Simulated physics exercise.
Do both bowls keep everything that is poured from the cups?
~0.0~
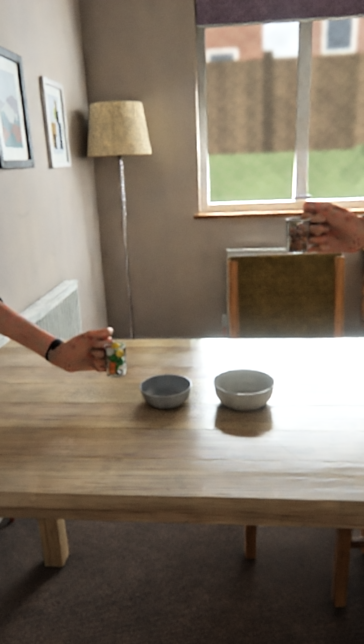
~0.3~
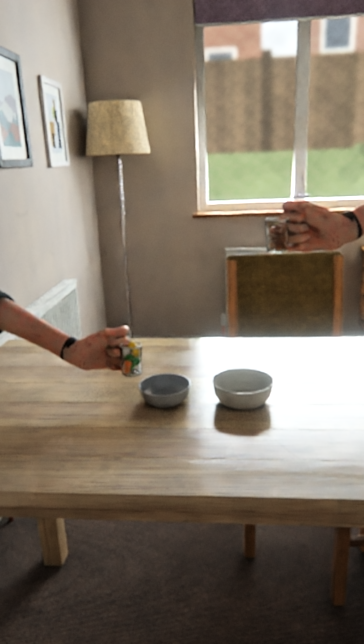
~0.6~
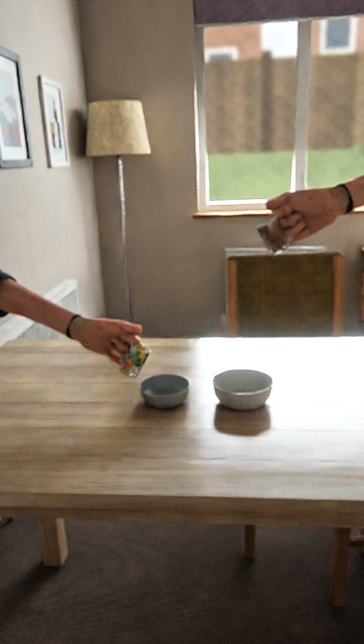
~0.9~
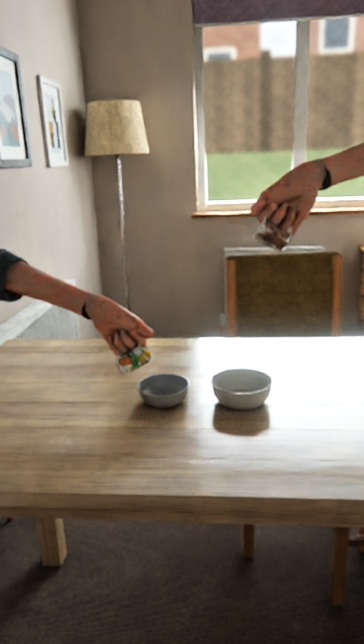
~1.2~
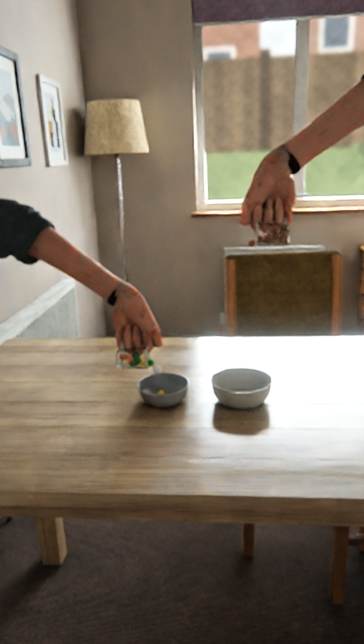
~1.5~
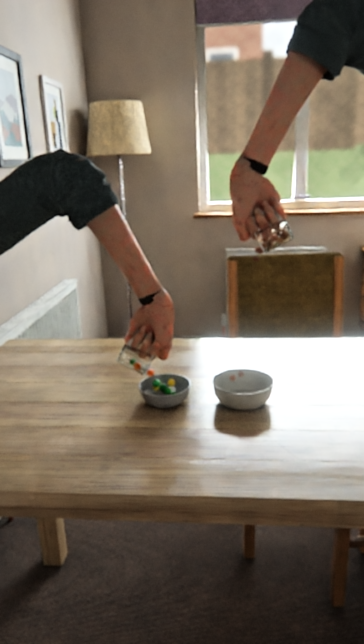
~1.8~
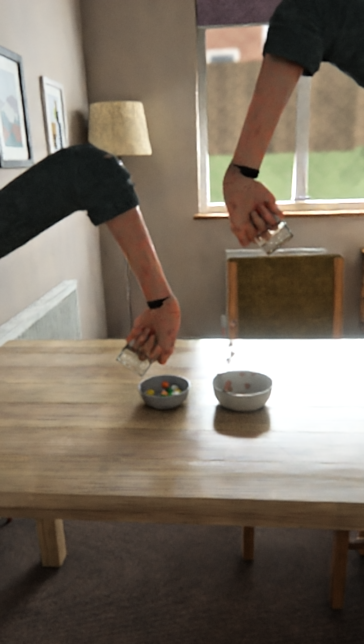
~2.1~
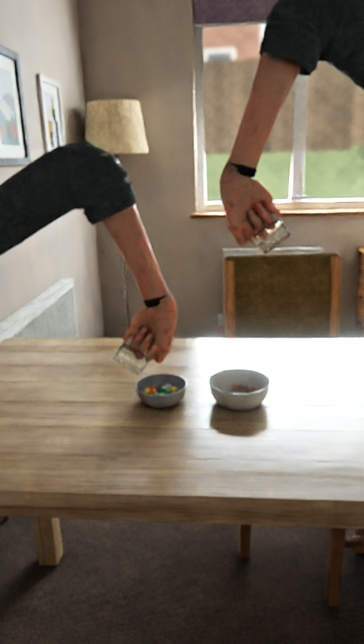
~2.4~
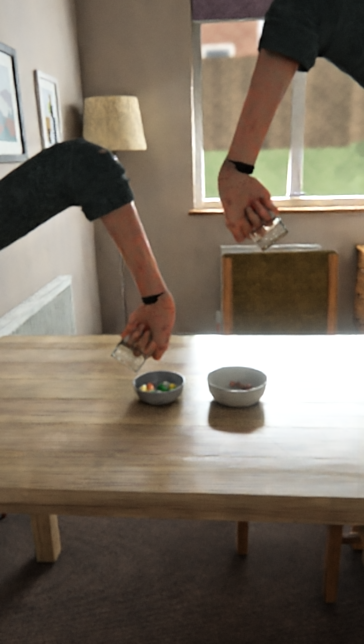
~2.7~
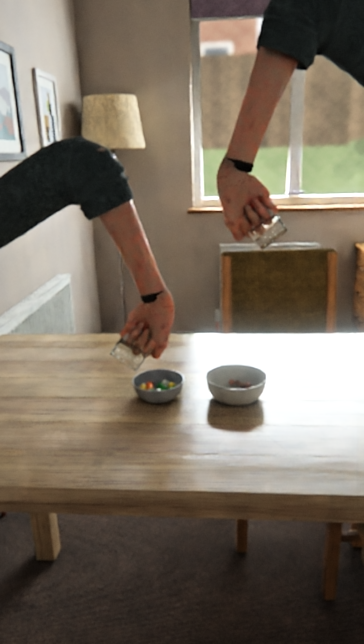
Yes, the colourful pieces all end up in the left bowl and the brownish ones all end up in the right bowl, with none left on the table.
Two arms tipping clear cups over a wooden table, colourful pieces and then brownish ones dropping into two bowls and staying in.
